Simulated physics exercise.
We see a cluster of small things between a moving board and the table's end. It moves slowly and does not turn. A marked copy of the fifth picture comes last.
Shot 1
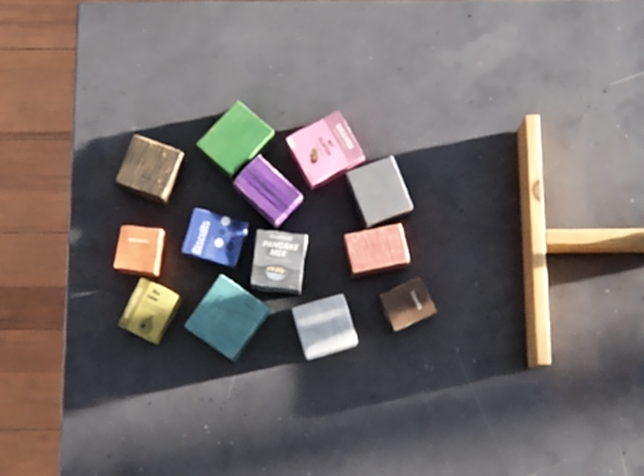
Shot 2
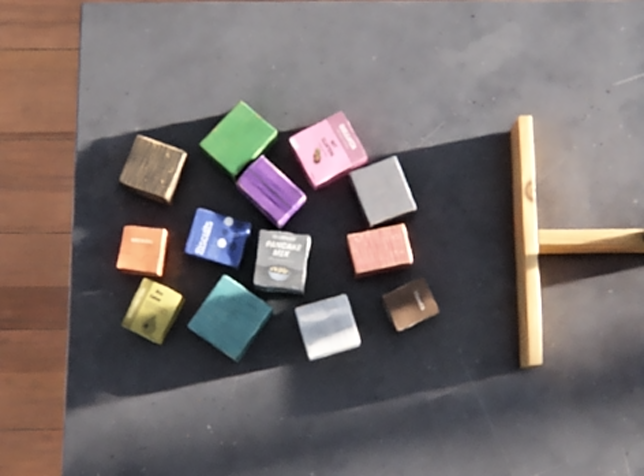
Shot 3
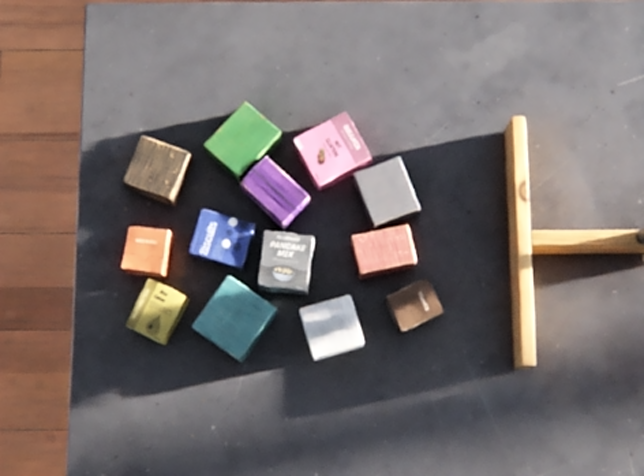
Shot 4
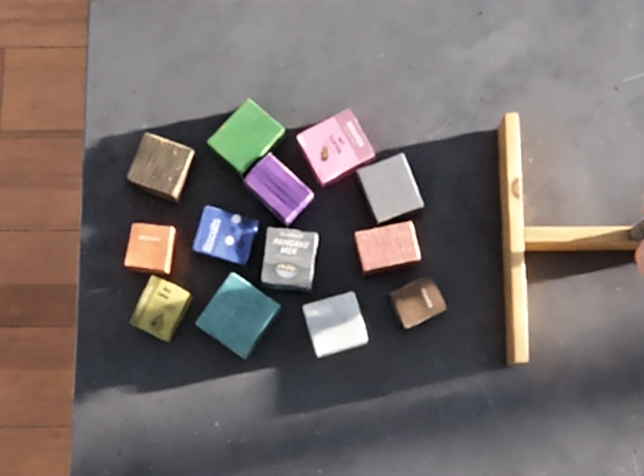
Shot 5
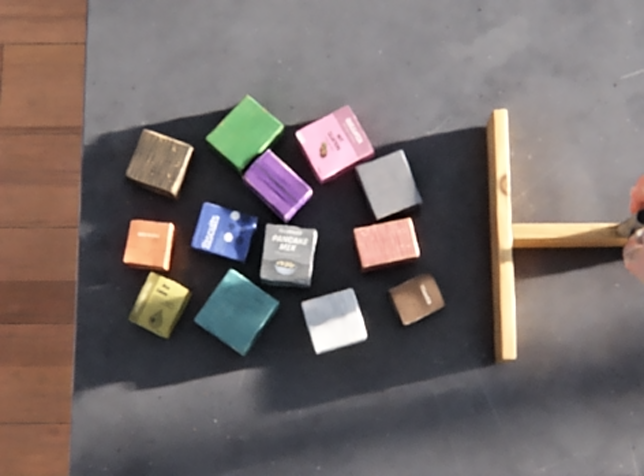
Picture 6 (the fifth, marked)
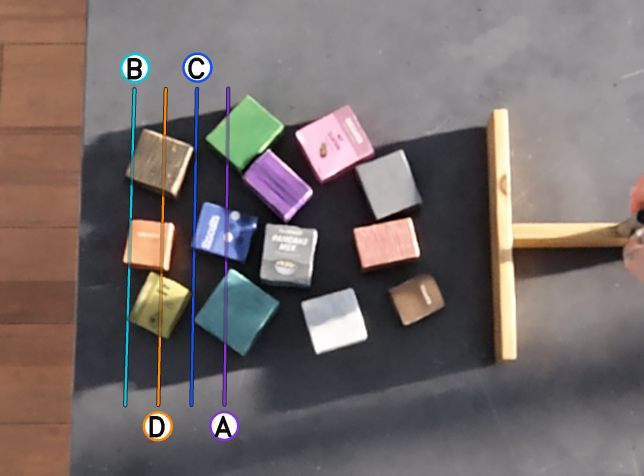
A wooden T-shaped board moves slightly left toward a cluster of colorful blocks that stay put.
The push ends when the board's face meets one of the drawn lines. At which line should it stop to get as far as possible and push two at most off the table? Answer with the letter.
It should halt at A.
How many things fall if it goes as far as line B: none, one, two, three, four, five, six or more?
In all, six or more.
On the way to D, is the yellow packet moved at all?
Yes.
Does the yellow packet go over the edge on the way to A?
By then, no.
On the marked copy, A at (226, 242); B at (130, 243); C at (194, 242); D at (162, 243).
With A. Early on, board (404, 232); white block (326, 324); pink packet (331, 142).
Further on, board (305, 233); orange box (114, 246); black block (145, 174).
At the end, board (229, 233); orange box over the edge; black block (84, 177); one fallen.
As for the rest, B drops eight; C drops four; D drops five.
